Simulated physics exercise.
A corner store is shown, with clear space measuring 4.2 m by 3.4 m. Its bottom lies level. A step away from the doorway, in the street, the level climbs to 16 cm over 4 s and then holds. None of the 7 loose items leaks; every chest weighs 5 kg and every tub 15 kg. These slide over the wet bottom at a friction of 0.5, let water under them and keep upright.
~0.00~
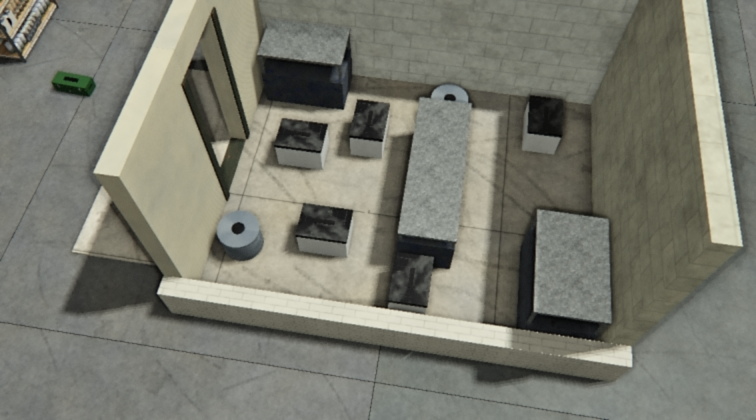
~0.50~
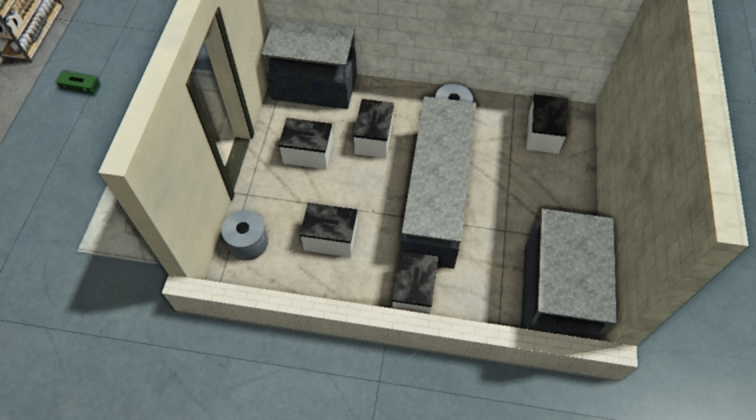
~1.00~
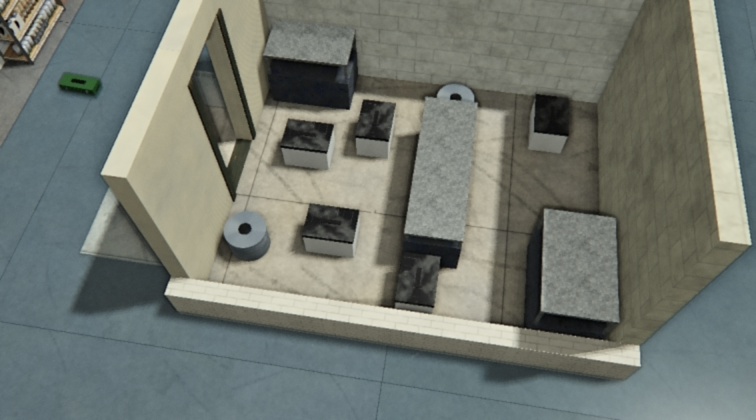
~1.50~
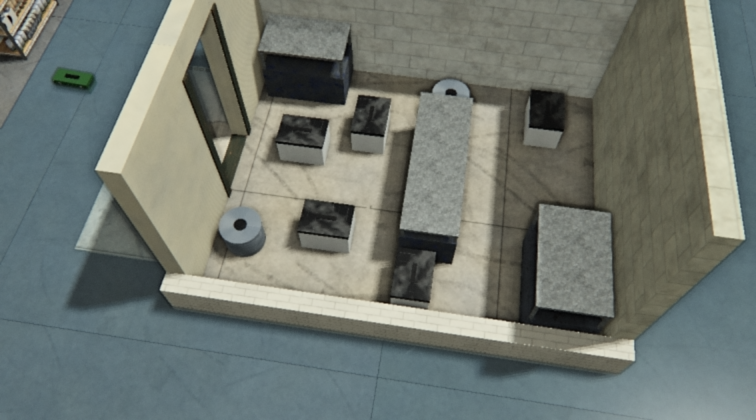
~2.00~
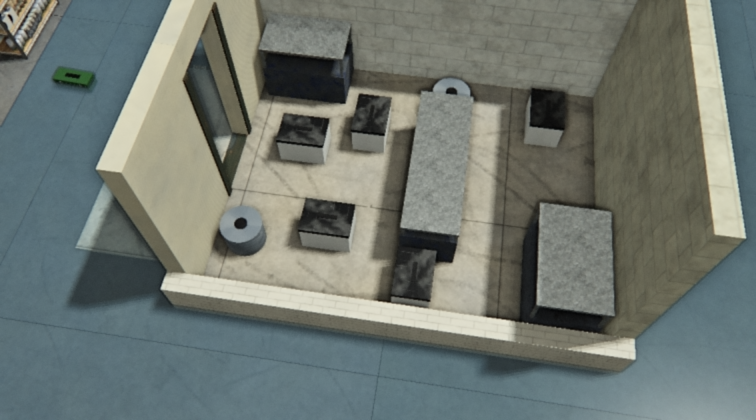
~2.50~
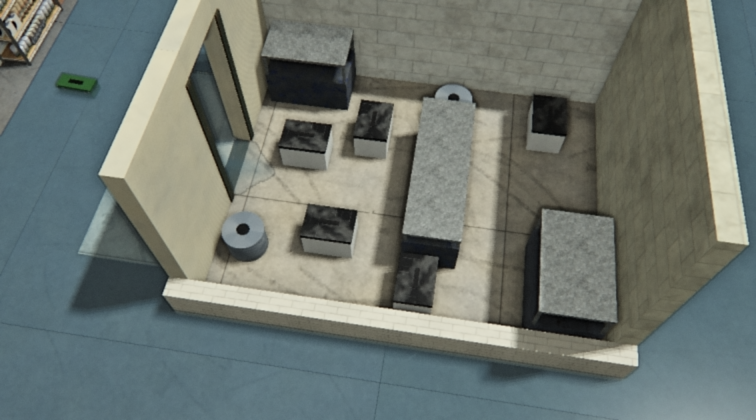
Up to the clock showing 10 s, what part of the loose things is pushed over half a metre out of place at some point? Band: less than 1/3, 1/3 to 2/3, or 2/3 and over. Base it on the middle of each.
Watching this, I'd call it a moderate share.
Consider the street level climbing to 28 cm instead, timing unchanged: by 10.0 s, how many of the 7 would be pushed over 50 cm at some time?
With that change, 6 of them.
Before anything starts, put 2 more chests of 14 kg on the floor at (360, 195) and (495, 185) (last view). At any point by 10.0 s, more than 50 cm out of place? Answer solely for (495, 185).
Here it's not far enough.
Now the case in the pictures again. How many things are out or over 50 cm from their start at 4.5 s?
By my reckoning, 0.
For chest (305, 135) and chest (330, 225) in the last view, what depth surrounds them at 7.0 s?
I'd estimate 5 cm for the first and 6 cm for the second.
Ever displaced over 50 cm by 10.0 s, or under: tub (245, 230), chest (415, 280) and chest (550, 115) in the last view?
Same order as the question: Smaller, greater, smaller.
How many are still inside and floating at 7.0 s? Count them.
Total: 3.
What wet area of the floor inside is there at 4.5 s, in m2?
At that time the wet patch spans about 4.0 m2.
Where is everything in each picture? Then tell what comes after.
The first frame shows a chest at (324, 222) rests on the ground; a chest at (546, 115), on the bottom; 0.0 m2 under water; 0 of 7 have shifted.
The second frame shows a chest at (329, 221), on the bottom; a chest at (551, 114), on the bottom; water covers 0.0 m2; 0 of 7 have shifted.
The third frame shows a chest at (331, 222) rests on the ground; a chest at (552, 114), on the bottom; water covers 0.0 m2; 0 of 7 have shifted.
The fourth frame shows a chest at (326, 218) rests on the ground; a chest at (548, 109) rests on the ground; water covers 0.0 m2; 0 of 7 have shifted.
The fifth frame shows a chest at (327, 217) rests on the ground; a chest at (548, 108), on the bottom; 0.0 m2 under water; 0 of 7 have shifted.
The sixth frame shows a chest at (329, 223) rests on the ground; a chest at (550, 114) rests on the ground; water covers 0.1 m2; 0 of 7 have shifted.
After 3.5 s 0 of 7 are over 50 cm from their spots; 0 afloat.
After 4.5 s 0 of 7 are over 50 cm from their spots; 0 afloat.
After 7.0 s 3 of 7 are over 50 cm from their spots; 3 afloat.
After 10.0 s 4 of 7 are over 50 cm from their spots, and 4 have been at some point; 3 afloat.
